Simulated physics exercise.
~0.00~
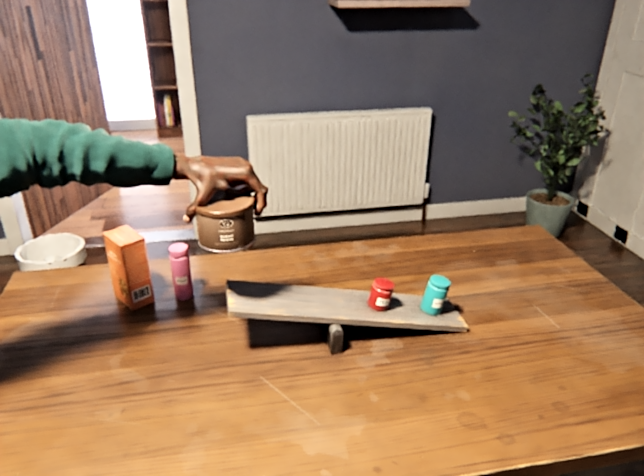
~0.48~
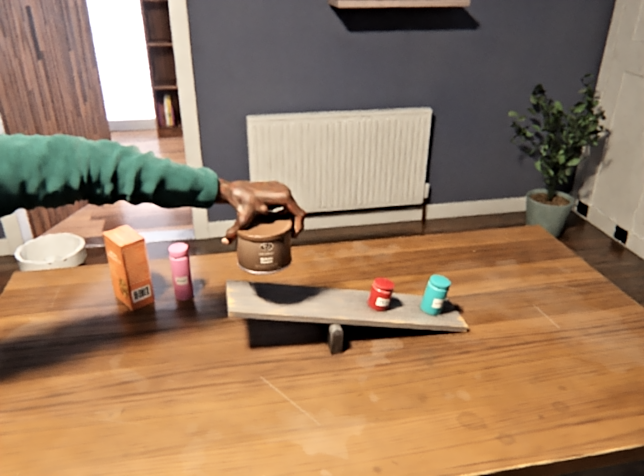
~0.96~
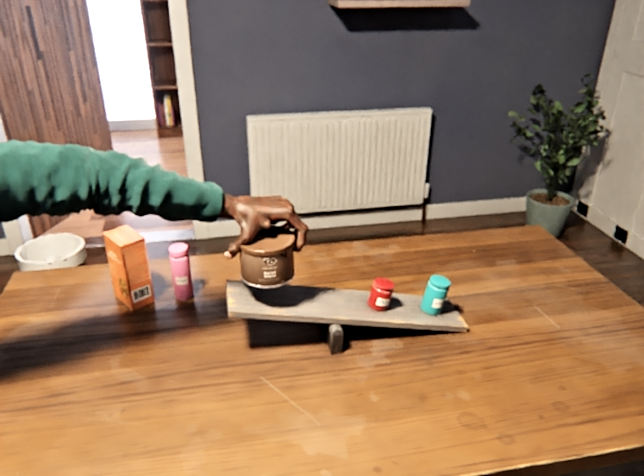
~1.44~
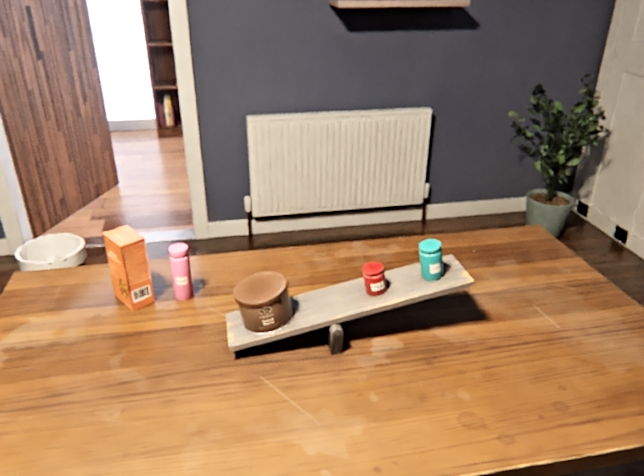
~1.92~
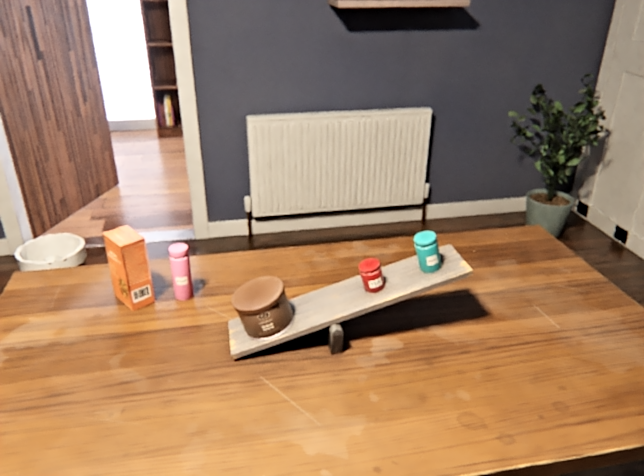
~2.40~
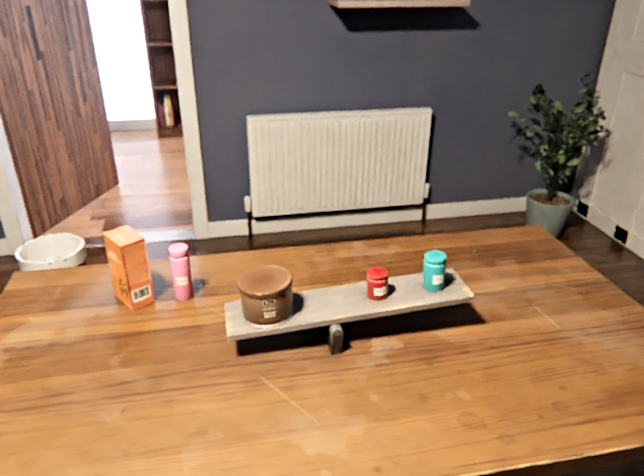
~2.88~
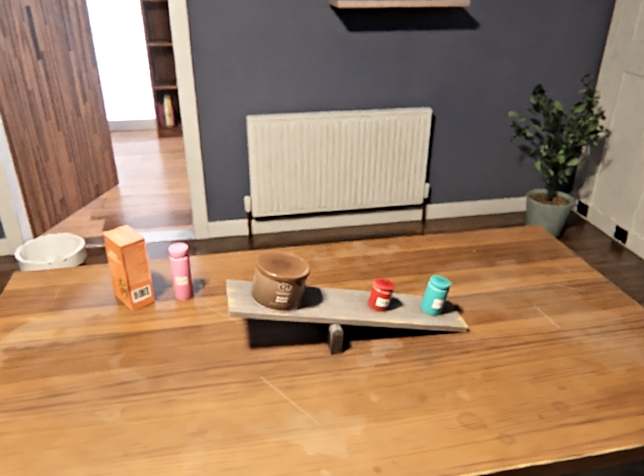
A hand in a green sleeve lowered a brown tub onto the raised left end of a plank holding red and turquoise shakers, then let go; the left end dipped, but the plank swung back to its original tilt, the tub still on it.
